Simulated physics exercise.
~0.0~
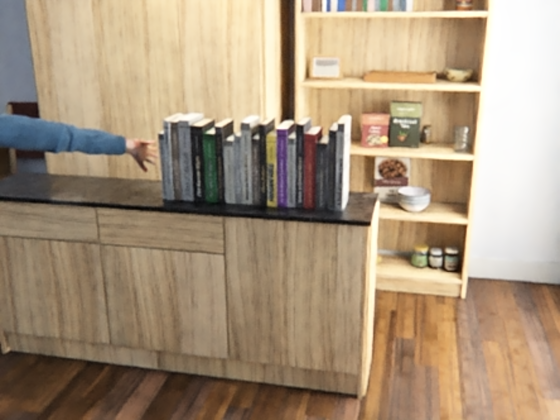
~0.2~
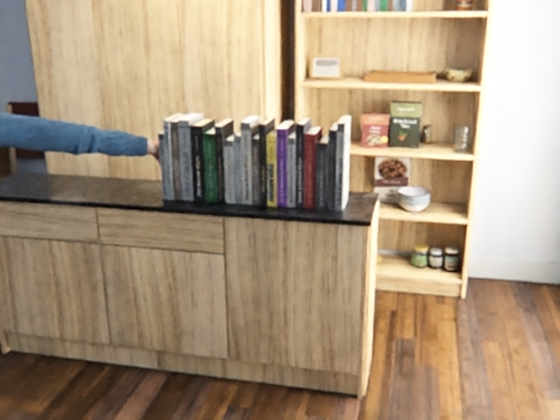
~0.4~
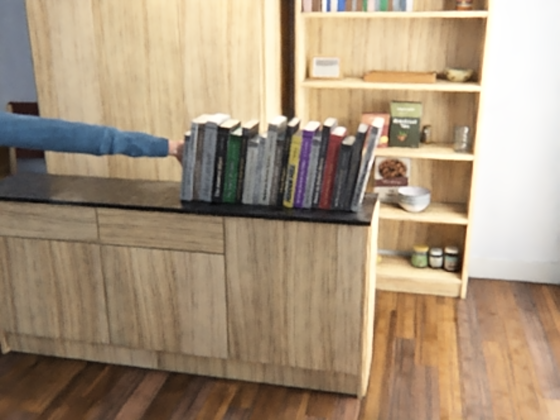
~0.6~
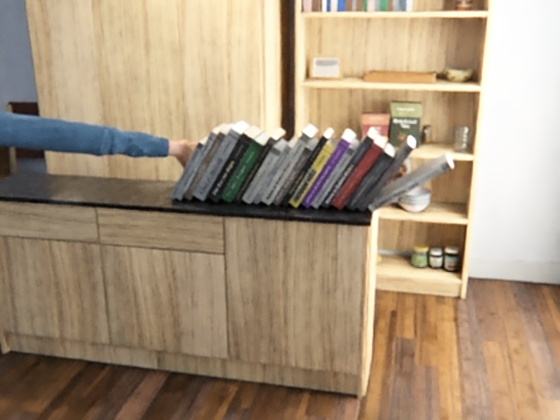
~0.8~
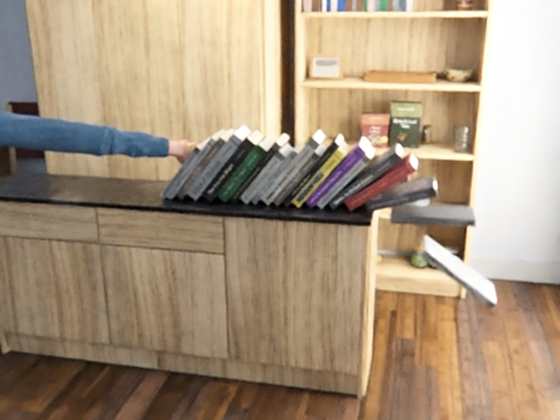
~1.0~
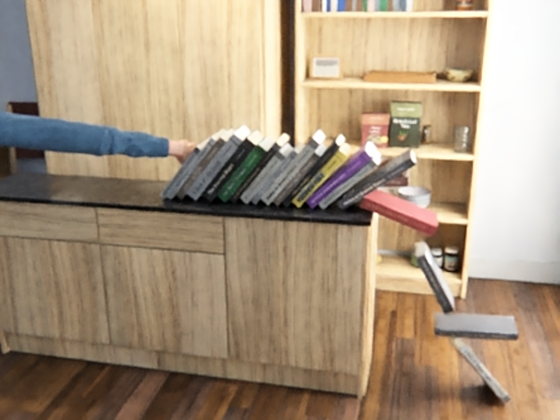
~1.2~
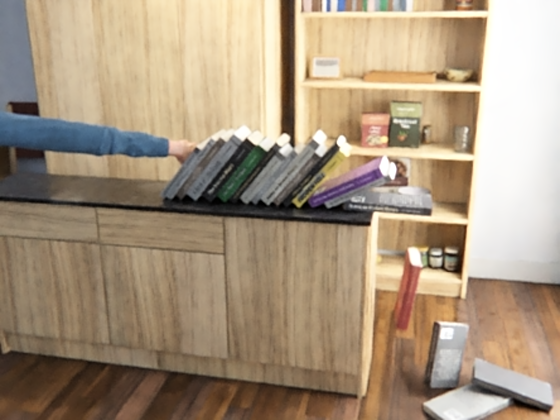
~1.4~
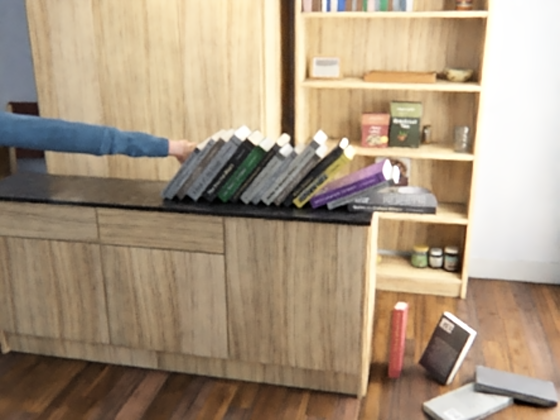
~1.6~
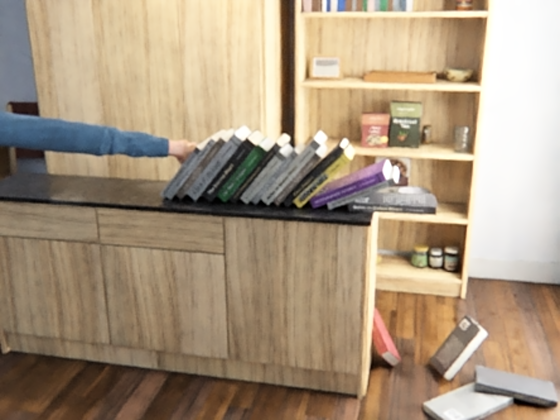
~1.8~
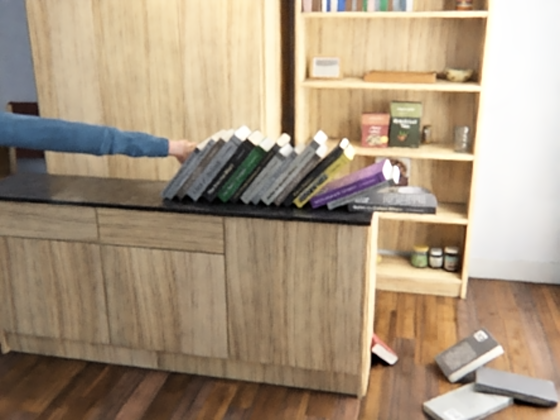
In a dining room, a hand pushes upright books rightward until four fall to the floor.
